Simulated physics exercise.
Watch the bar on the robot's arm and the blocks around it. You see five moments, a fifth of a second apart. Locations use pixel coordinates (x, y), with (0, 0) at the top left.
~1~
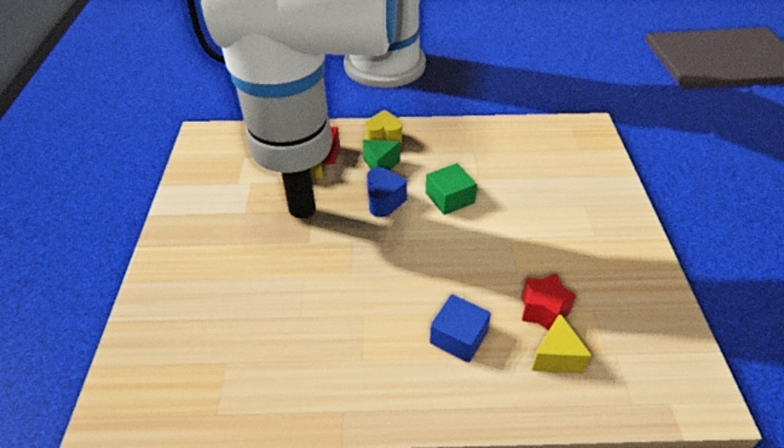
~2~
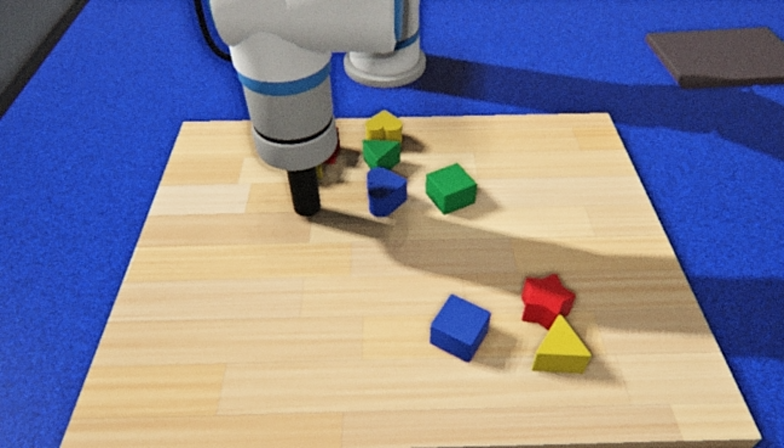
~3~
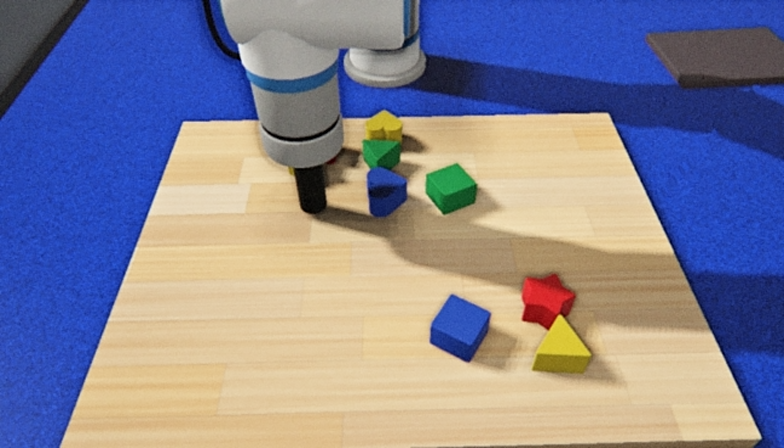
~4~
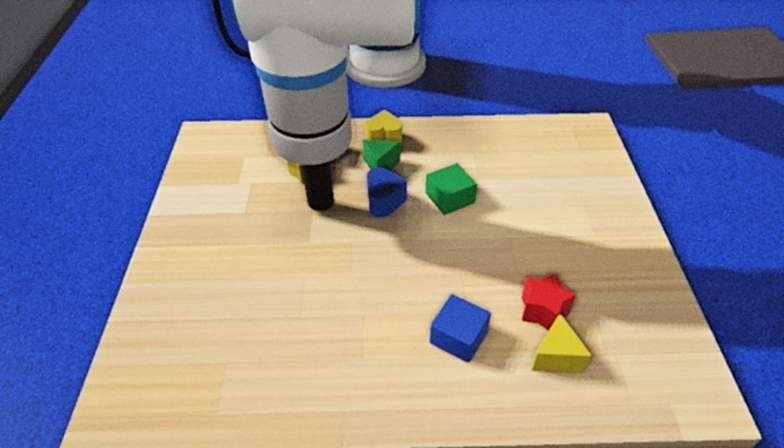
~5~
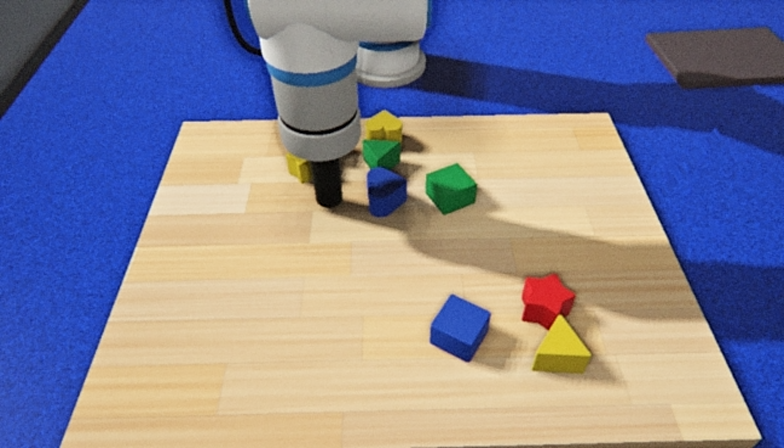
A white and grey robot arm with blue bands holds a black bar upright over a pale wooden board on a blue floor, seen from above at an angle. Yellow, green and blue blocks cluster near the bar, while a blue cube, red star and yellow triangle sit lower right. The arm slides the bar slowly rightward toward the blue heart-shaped block, the blocks and camera staying still.
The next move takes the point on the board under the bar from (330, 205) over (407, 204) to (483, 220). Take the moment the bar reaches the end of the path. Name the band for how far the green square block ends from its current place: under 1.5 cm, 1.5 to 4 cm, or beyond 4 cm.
More than 4 cm.
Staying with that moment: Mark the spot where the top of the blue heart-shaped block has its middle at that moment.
It comes to (511, 192).
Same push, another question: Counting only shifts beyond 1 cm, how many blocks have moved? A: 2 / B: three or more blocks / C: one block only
I'll go with A - 2.
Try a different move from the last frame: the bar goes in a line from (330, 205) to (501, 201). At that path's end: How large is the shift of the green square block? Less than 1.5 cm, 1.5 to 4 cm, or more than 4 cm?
Travel: Beyond 4 cm.
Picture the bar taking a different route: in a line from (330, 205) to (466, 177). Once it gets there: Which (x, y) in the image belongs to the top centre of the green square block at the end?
Somewhere near (513, 188).
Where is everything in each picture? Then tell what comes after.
The first picture shows tip of the bar at (302, 209), middles of tops, green three-sided block at (380, 147), blue heart-shaped block at (384, 182), green square block at (452, 178).
The second picture shows bar at (307, 207), nothing pushed.
The third picture shows bar at (314, 205), nothing pushed.
The fourth picture shows bar at (321, 202), nothing pushed.
The fifth picture shows bar at (329, 199), green three-sided block at (380, 147), blue heart-shaped block at (384, 182), green square block at (452, 178).
What follows on the original path. One third of the way, bar at (382, 196); blue heart-shaped block at (410, 181).
Two thirds of the way, bar at (434, 201); blue heart-shaped block at (463, 186); green square block at (500, 175), turned 25° anticlockwise.
At the end, bar at (484, 214); green three-sided block unmoved; blue heart-shaped block at (511, 192), turned 20° anticlockwise; green square block at (519, 170), turned 45° anticlockwise.
